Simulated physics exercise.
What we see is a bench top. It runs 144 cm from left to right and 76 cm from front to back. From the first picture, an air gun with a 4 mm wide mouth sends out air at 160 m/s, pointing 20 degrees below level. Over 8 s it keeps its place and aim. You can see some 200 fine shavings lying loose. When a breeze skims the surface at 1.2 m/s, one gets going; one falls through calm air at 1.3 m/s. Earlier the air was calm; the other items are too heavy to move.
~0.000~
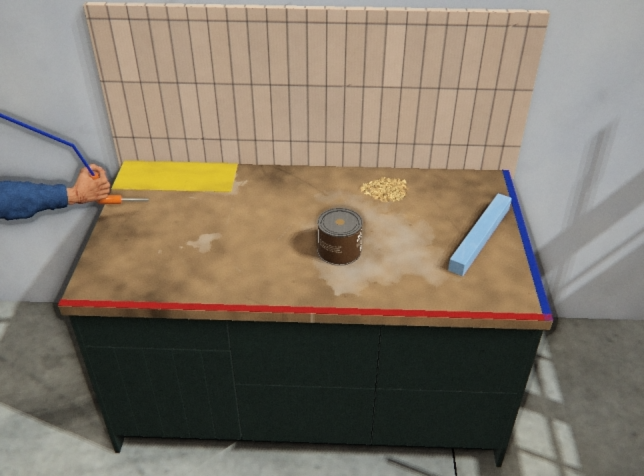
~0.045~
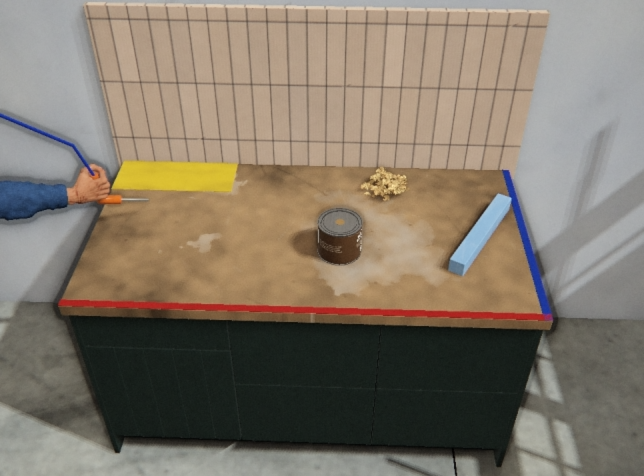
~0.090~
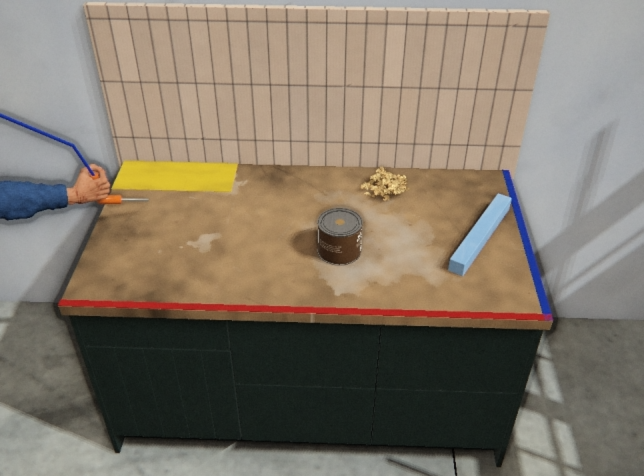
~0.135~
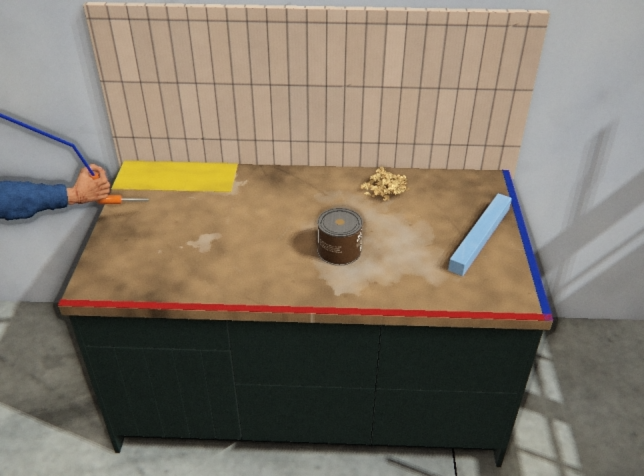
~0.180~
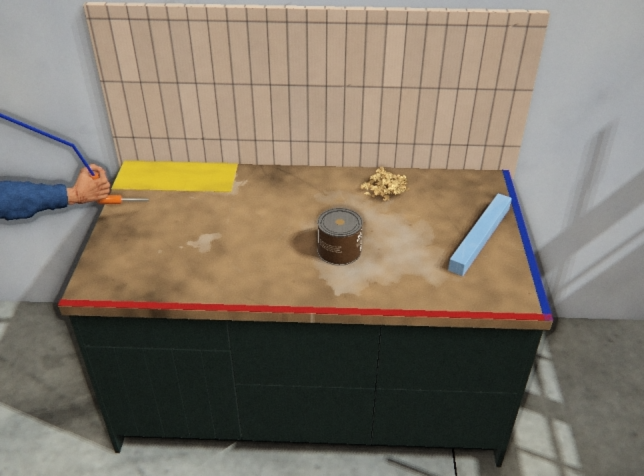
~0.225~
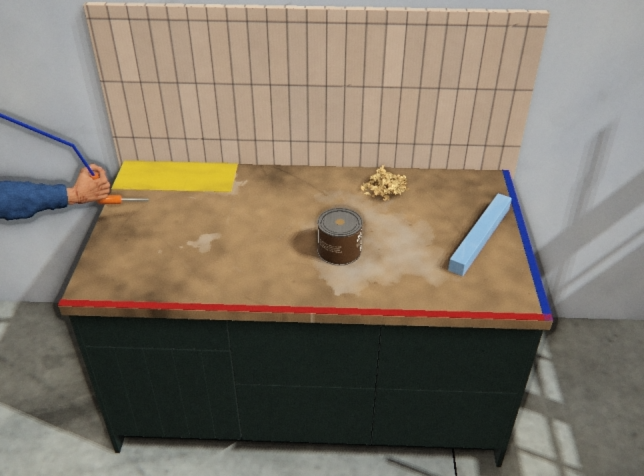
At first, a hand at the left holds an orange-nozzled air gun over a brown bench top, where pale shavings lie in a flat patch behind a tin. The patch then looks slightly chunkier but stays in place, and after that the hand, shavings, tin and blue plank show no visible movement.
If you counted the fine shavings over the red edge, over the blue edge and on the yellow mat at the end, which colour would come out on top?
I would say blue.
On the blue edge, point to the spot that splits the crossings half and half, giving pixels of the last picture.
Median crossing, approx. (512, 181).
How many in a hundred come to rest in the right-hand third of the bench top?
Roughly 3 %.
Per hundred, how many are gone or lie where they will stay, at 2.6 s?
It comes to some 90 per cent.
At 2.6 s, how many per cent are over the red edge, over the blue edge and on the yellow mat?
Roughly 0 % red, 90 % blue and 0 % yellow.
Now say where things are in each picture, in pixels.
In the first picture, the middle of the fine shavings is near (389, 189), none has stirred yet and the mouth of the air gun is at (149, 200).
In the second picture, the middle of the fine shavings is near (390, 183), none has stirred yet, the yellow mat is centred on (176, 176), the red edge is centred on (303, 313) and the blue edge is centred on (528, 236).
In the third picture, the middle of the fine shavings is near (390, 183), none has stirred yet, the top of a tin is at (340, 222) and the top of a plank is at (482, 227).
In the fourth picture, the middle of the fine shavings is near (390, 183) and none has stirred yet.
In the fifth picture, the middle of the fine shavings is near (390, 183) and none has stirred yet.
In the sixth picture, the middle of the fine shavings is near (390, 183) and none has stirred yet.
After 1.6 s, 0 % are on the yellow mat, 0 % over the red edge and 86 % over the blue edge; the middle of those still in play is near (504, 200); 82 % have settled or left.
After 2.6 s, 0 % are on the yellow mat, 0 % over the red edge and 94 % over the blue edge; 94 % have settled or left.
After 4.4 s, 0 % are on the yellow mat, 0 % over the red edge and 95 % over the blue edge; 96 % have settled or left.
After 8.0 s, at the end, 0 % are on the yellow mat, 0 % over the red edge and 97 % over the blue edge.
